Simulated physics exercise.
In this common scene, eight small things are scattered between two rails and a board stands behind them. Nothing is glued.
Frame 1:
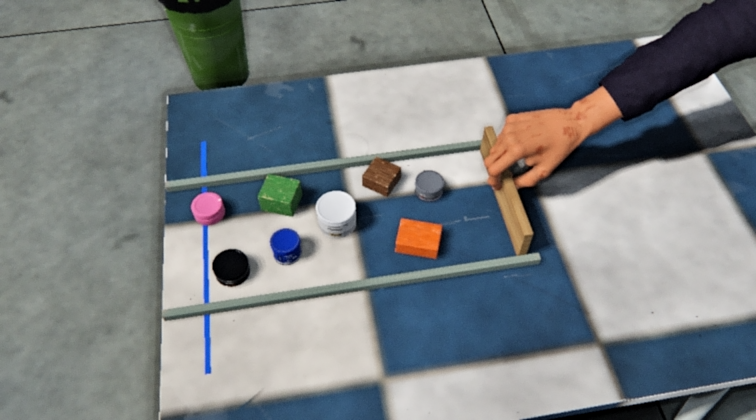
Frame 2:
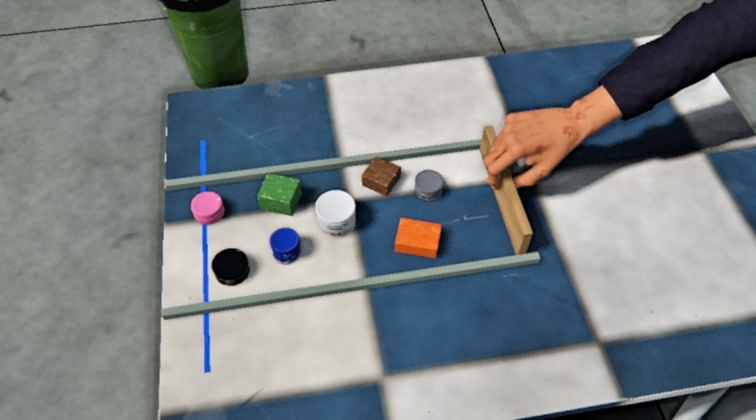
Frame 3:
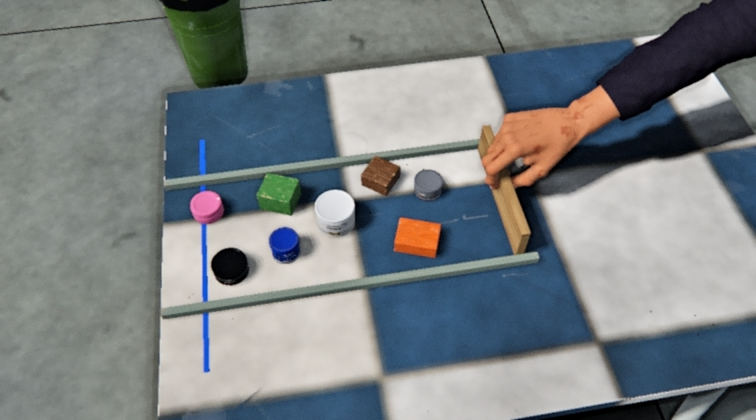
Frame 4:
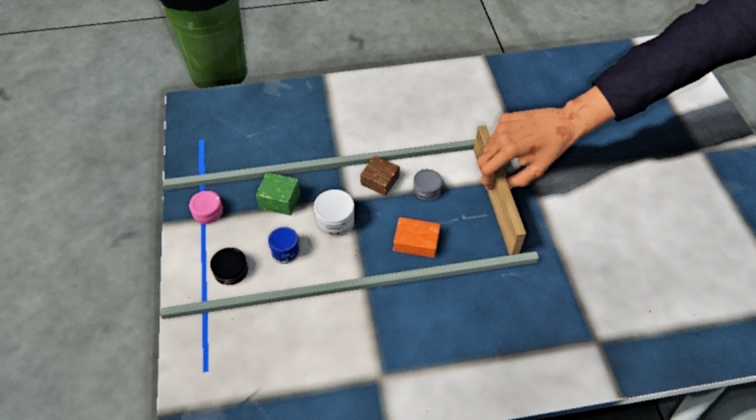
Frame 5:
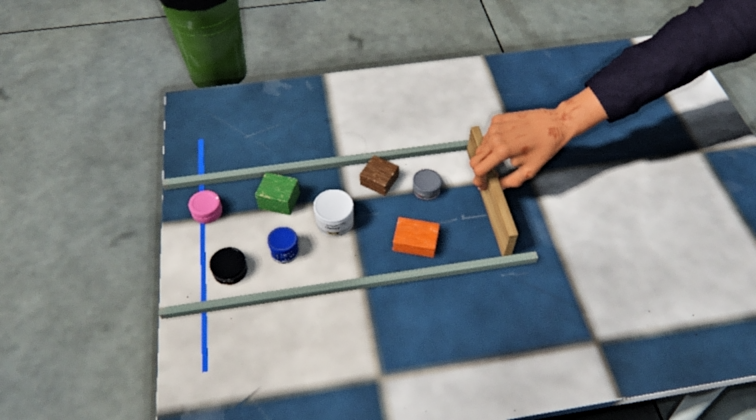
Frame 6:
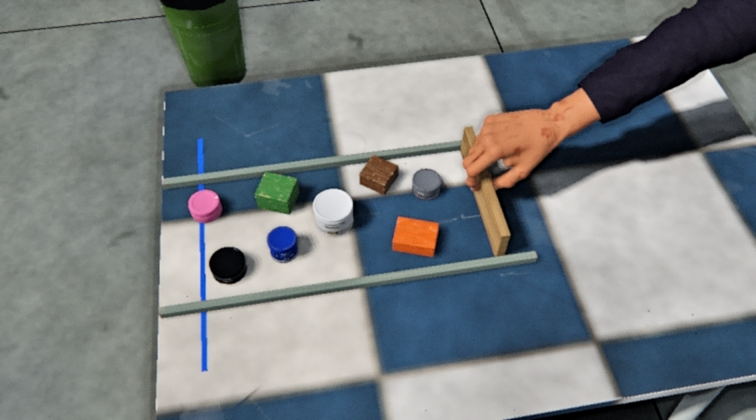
Wooden board held by a hand sliding slightly left between two rails, with small tubs, tins and blocks sitting still before it.
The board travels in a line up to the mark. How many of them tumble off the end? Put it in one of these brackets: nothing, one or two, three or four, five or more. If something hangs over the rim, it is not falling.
Bracket: Three or four.
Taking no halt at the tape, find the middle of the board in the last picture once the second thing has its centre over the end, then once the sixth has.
About (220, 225), then about (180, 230).
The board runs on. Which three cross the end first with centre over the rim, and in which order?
Earliest first - pink lid, black tub, blue tin.
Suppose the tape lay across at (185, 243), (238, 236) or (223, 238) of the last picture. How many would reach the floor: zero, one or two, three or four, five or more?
So in that order I'd say either three or four; 1 or 2; one to two.
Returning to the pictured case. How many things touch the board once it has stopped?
It is in contact with 4.
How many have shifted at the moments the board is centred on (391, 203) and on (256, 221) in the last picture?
Counting first: 3, next 8.
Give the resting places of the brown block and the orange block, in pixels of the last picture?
About (185, 193), and about (180, 278).
Early on, none off yet; pink lid at rest near (205, 207); black tub at rest near (228, 266); green block at rest near (278, 193).
A while later, none off yet; pink lid at rest near (205, 207); black tub at rest near (228, 266); green block moving near (269, 196).
Further along, none off yet; pink lid travelled about its own width near (171, 212); black tub travelled about its own width near (195, 280); green block travelled well along near (204, 209).
Finally, the number that fall off is three or four; lost, blue tin, green block, black tub and pink lid.
